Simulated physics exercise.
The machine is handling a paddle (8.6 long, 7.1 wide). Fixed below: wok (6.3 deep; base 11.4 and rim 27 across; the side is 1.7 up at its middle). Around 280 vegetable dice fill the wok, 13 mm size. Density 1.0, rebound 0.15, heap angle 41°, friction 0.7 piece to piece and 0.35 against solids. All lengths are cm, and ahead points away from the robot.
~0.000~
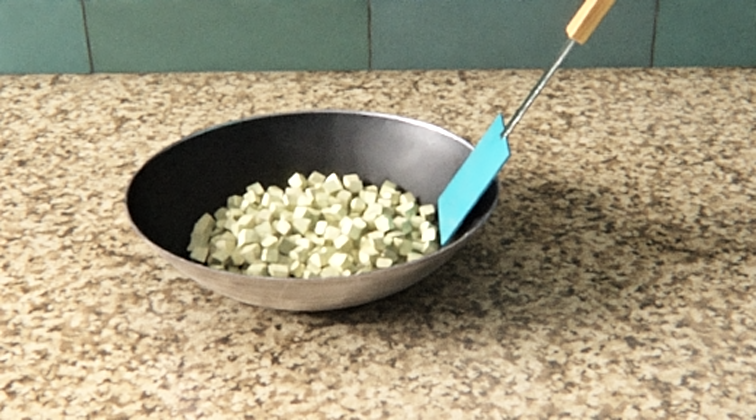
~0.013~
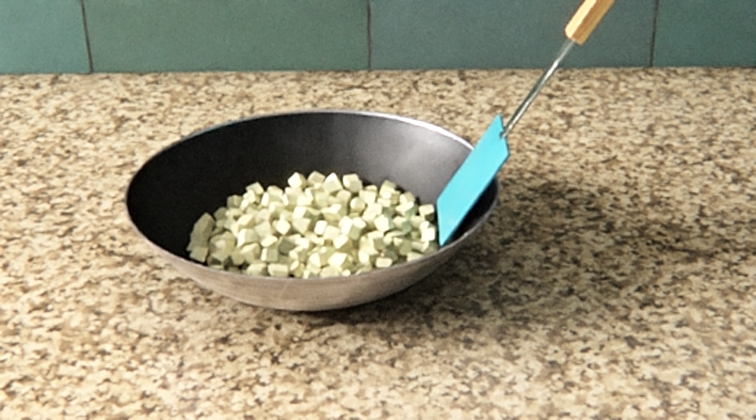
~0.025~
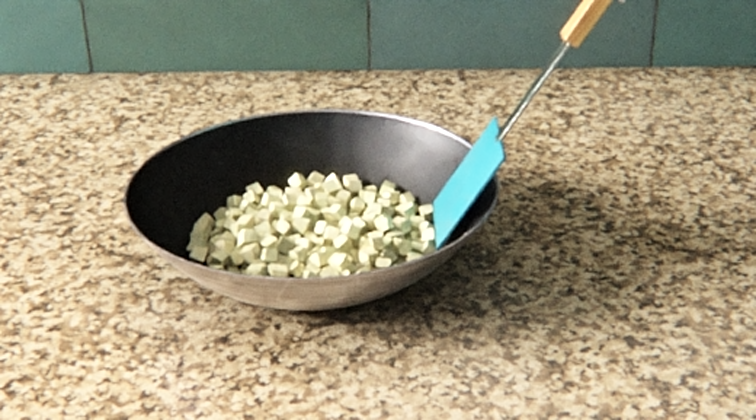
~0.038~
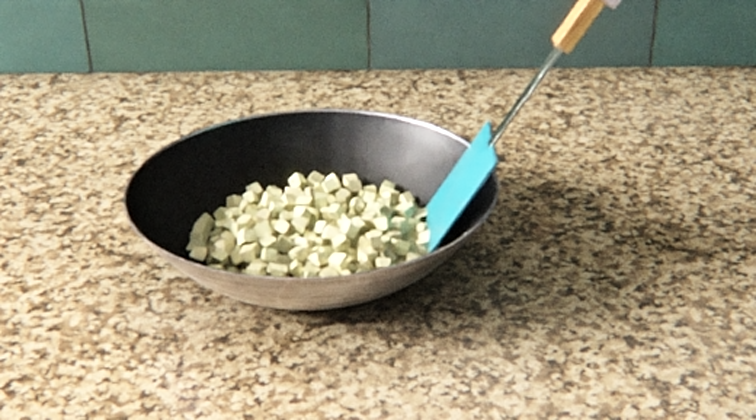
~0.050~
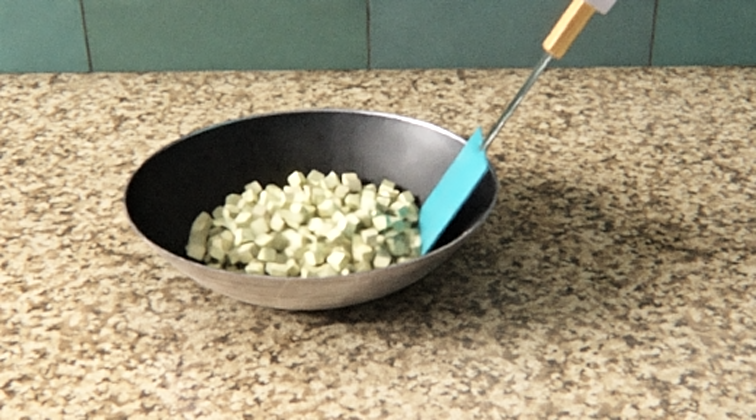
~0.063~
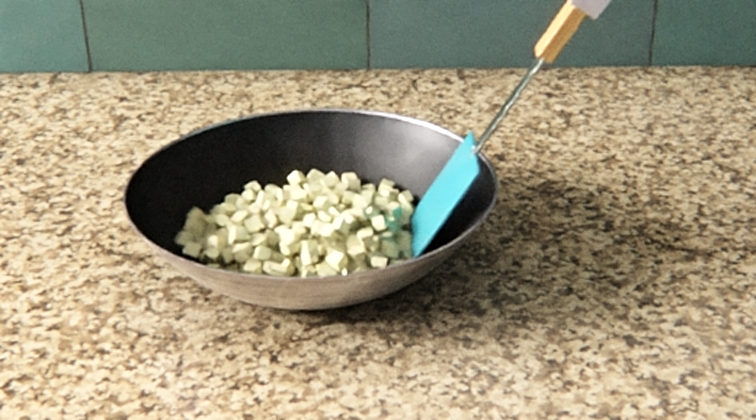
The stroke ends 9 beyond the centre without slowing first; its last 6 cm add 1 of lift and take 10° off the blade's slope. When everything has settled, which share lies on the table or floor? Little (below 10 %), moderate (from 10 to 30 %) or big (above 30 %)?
Share on the table or floor: Moderate (from 10 to 30 %).
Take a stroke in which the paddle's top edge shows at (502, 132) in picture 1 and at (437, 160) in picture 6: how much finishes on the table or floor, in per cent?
Some 45 per cent.
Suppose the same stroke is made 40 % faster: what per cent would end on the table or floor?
In that case some 20 per cent.
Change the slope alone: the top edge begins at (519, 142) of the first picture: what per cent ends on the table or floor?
Some 20 per cent.
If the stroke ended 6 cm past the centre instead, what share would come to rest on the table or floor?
Then about 10 per cent.
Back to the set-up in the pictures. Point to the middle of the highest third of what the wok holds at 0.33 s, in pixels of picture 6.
Around (181, 196).
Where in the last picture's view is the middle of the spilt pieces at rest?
At about (70, 265).
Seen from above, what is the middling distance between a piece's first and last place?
About 7 cm.
By 0.20 s, sloping 58°, highest piece 7 above the table; 277 in the wok.
By 0.33 s, sloping 55°, highest piece 8 above the table; 267 in the wok, 1 on the table or floor, 9 on the blade or in flight.
By 0.59 s, sloping 48°, highest piece 8 above the table; 219 in the wok, 56 on the table or floor, 2 on the blade or in flight.
By 1.64 s, sloping 48°, highest piece 8 above the table; 219 in the wok, 58 on the table or floor.
Final count, 219 in the wok, 58 on the table or floor. That is 21 % on the table or floor.
